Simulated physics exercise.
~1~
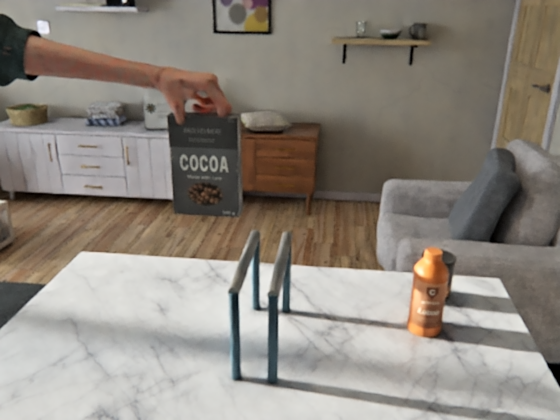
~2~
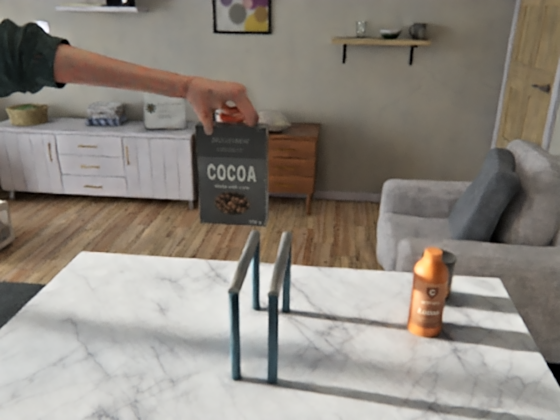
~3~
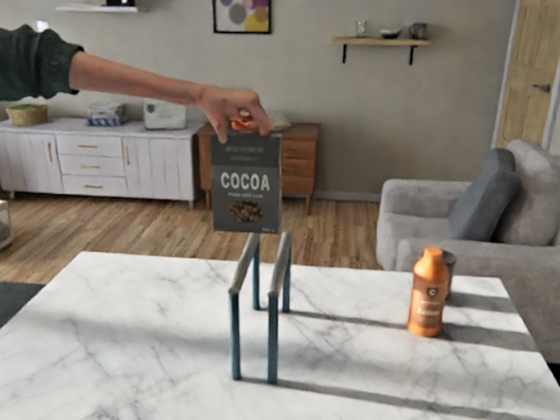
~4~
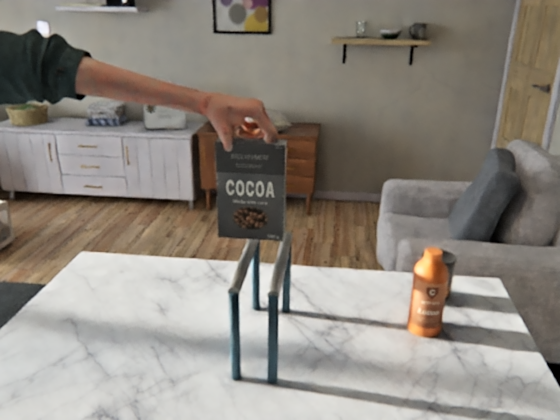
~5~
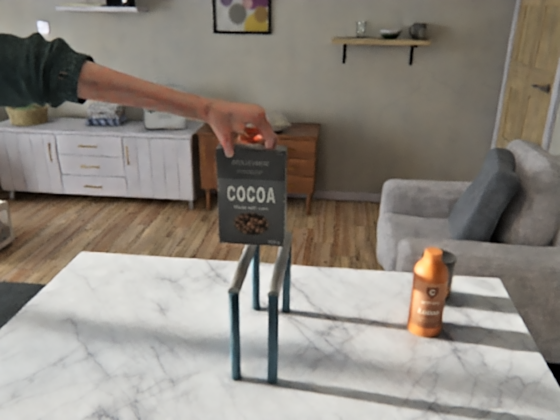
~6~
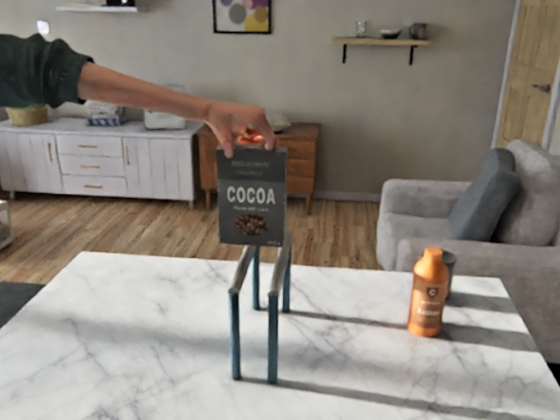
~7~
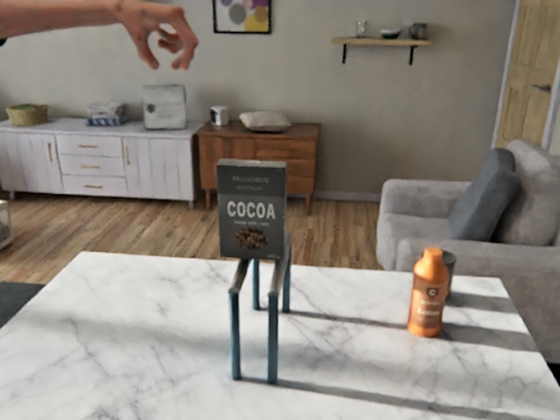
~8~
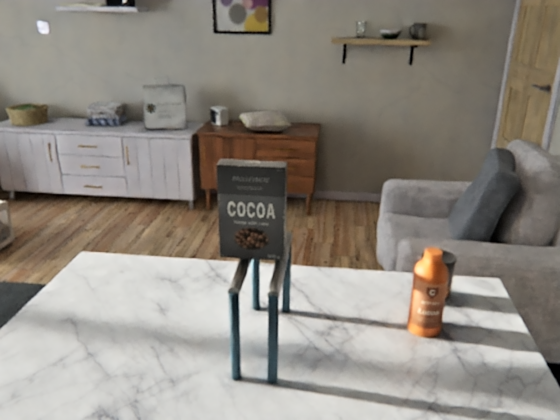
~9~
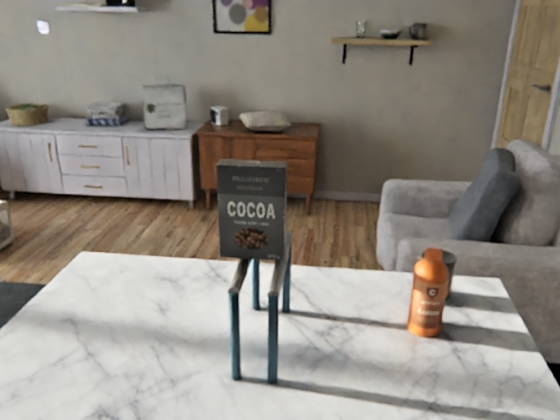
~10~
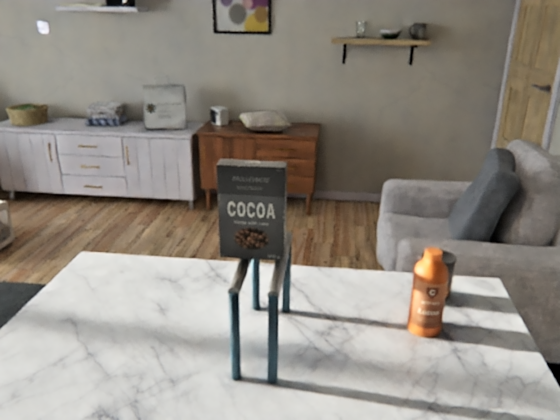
A grey cocoa packet, held from above by a hand, moved right and was lowered onto two narrow ledges on a marble table, near an orange bottle. The hand let go and withdrew, and the packet stayed upright on top.
